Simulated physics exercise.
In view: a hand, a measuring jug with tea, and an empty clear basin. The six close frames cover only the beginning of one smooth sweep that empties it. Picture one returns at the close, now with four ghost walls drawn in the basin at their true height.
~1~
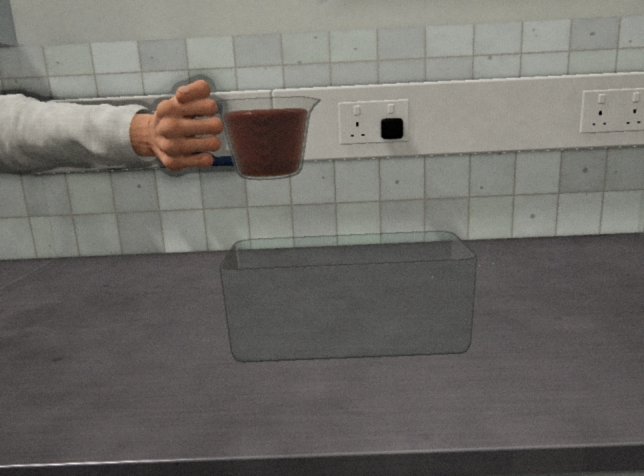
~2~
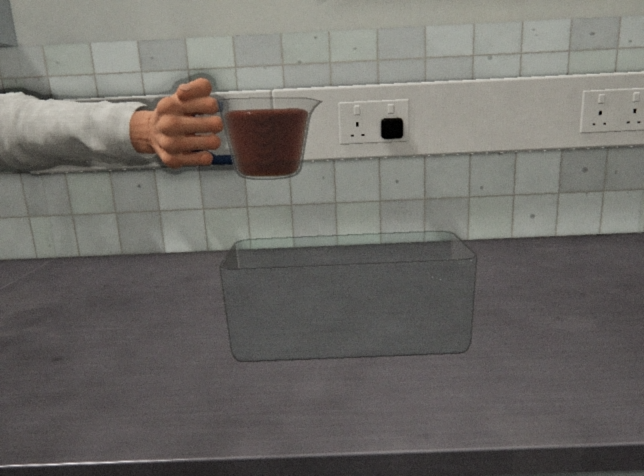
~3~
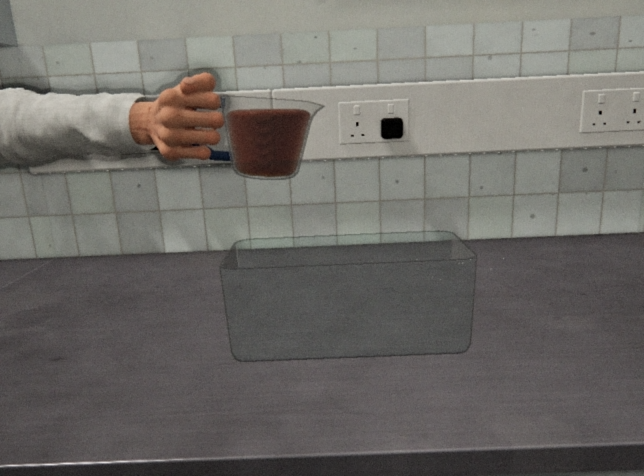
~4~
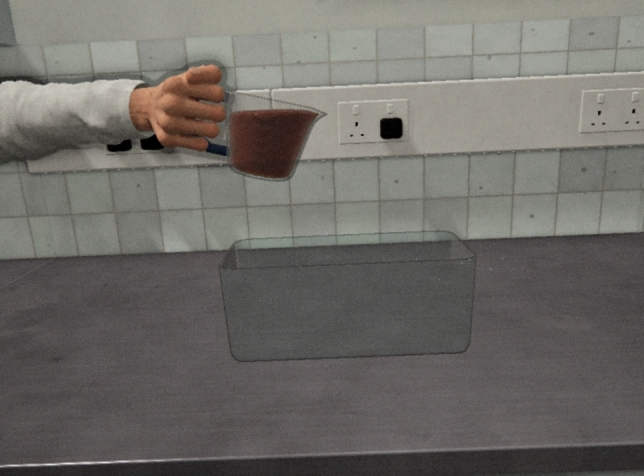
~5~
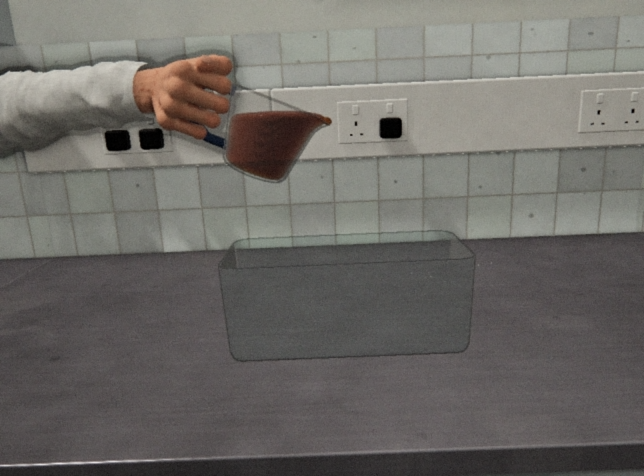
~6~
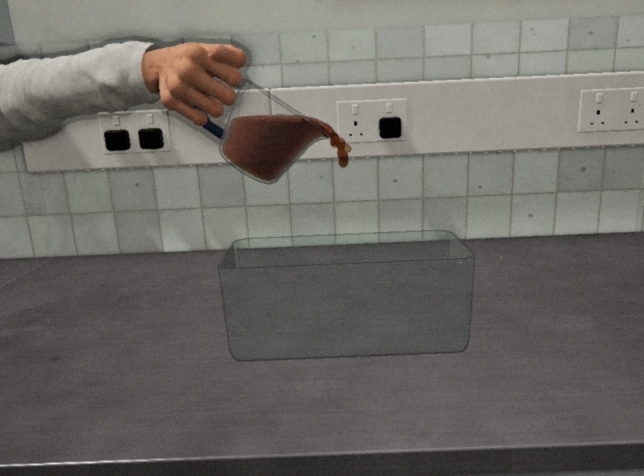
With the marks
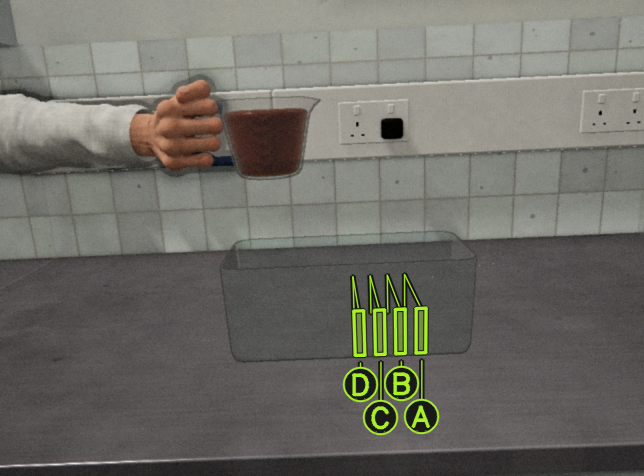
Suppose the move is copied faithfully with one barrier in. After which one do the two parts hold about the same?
Choose C.
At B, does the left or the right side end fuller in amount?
More ends on the left.
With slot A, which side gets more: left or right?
The left one.
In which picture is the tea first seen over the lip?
In picture 5.
On the marked copy, A at (421, 360); B at (401, 361); C at (380, 361); D at (360, 362).
Choosing A, about 96 % ends left of the wall and 2 % right of it.
Choosing B, about 86 % ends left of the wall and 12 % right of it.
Choosing C, about 48 % ends left of the wall and 51 % right of it.
Choosing D, about 19 % ends left of the wall and 80 % right of it.
